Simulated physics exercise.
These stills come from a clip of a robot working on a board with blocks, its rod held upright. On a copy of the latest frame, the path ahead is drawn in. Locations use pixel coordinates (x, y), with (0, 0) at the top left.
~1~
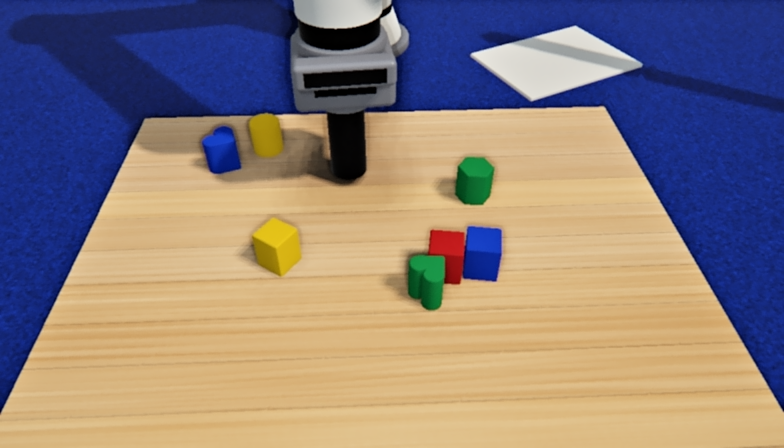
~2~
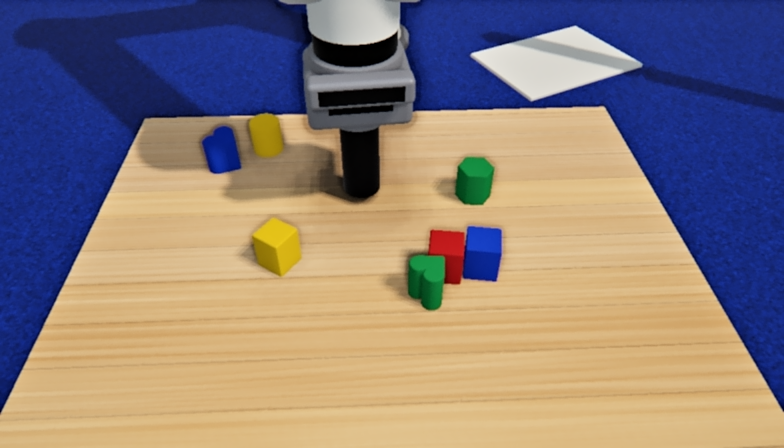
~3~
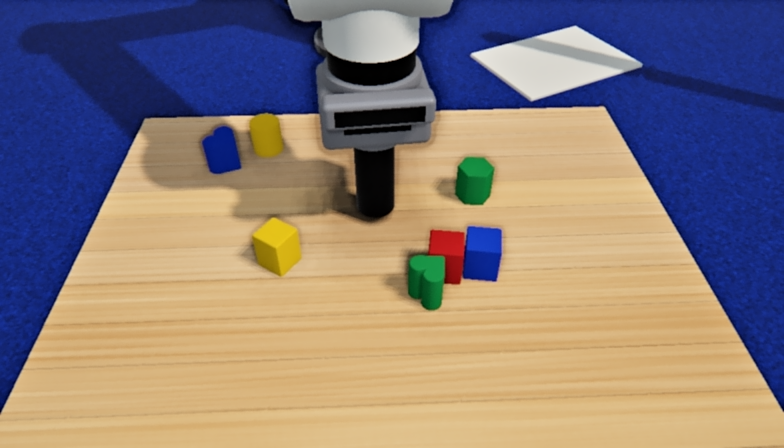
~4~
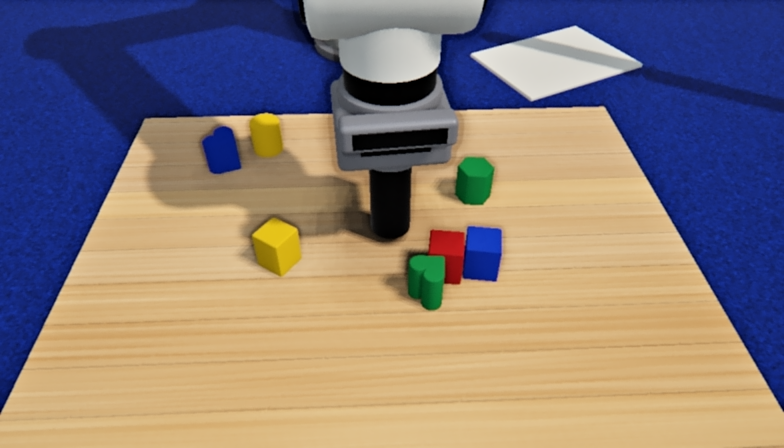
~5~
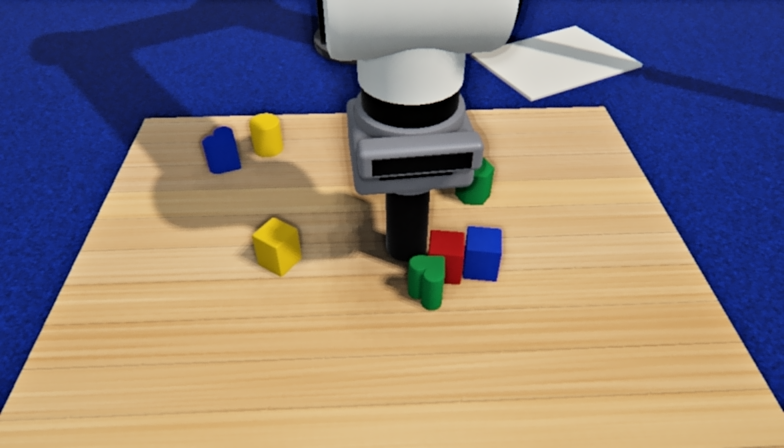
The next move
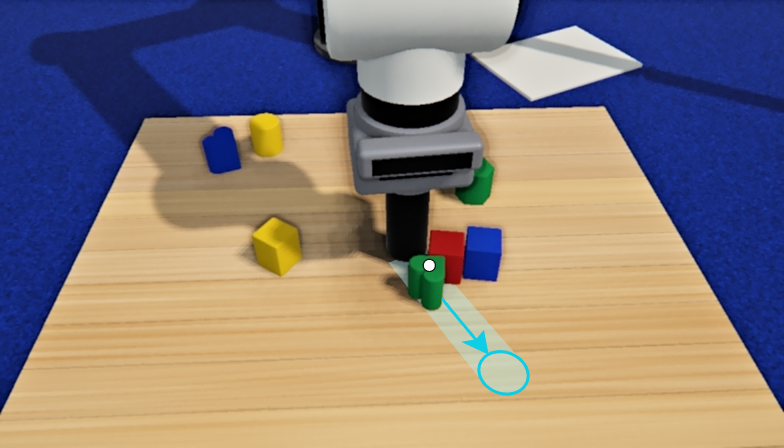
A robot arm with a black rod moves steadily toward the viewer and slightly right across a light wooden board, seen from above at an angle by a still camera. A blue block and yellow cylinder sit back left, a yellow cube nearer, a green hexagonal block right, and red, blue and green heart-shaped blocks clustered together. The rod comes beside the cluster, while the blocks stay still.
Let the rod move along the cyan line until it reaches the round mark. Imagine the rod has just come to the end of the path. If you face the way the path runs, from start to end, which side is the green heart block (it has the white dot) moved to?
To the path's right.
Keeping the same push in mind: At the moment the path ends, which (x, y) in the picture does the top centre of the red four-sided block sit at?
It should be at about (486, 262).
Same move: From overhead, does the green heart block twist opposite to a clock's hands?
I expect not.
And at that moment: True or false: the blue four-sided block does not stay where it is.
Answer: True.
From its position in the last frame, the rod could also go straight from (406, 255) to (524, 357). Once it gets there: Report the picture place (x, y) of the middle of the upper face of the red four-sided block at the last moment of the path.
It should be at (531, 277) by then.
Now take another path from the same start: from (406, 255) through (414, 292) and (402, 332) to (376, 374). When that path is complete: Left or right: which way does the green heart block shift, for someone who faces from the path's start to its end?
Displaced left.
The drawn path runs from (406, 255) directly to (503, 372); the dot is on the green heart block.
The first path, step by step. One third of the way, rod (436, 283); green heart block (446, 291); red four-sided block (482, 260), turned 30° anticlockwise; blue four-sided block (507, 242), turned 30° anticlockwise.
Two thirds of the way, rod (468, 321); green heart block (462, 332), turned 25° clockwise; red four-sided block (486, 262), turned 35° anticlockwise; blue four-sided block (508, 242), turned 35° anticlockwise.
At the end, rod (505, 365); green heart block (464, 351), turned 50° clockwise; red four-sided block (486, 262), turned 35° anticlockwise; blue four-sided block (508, 242), turned 35° anticlockwise.
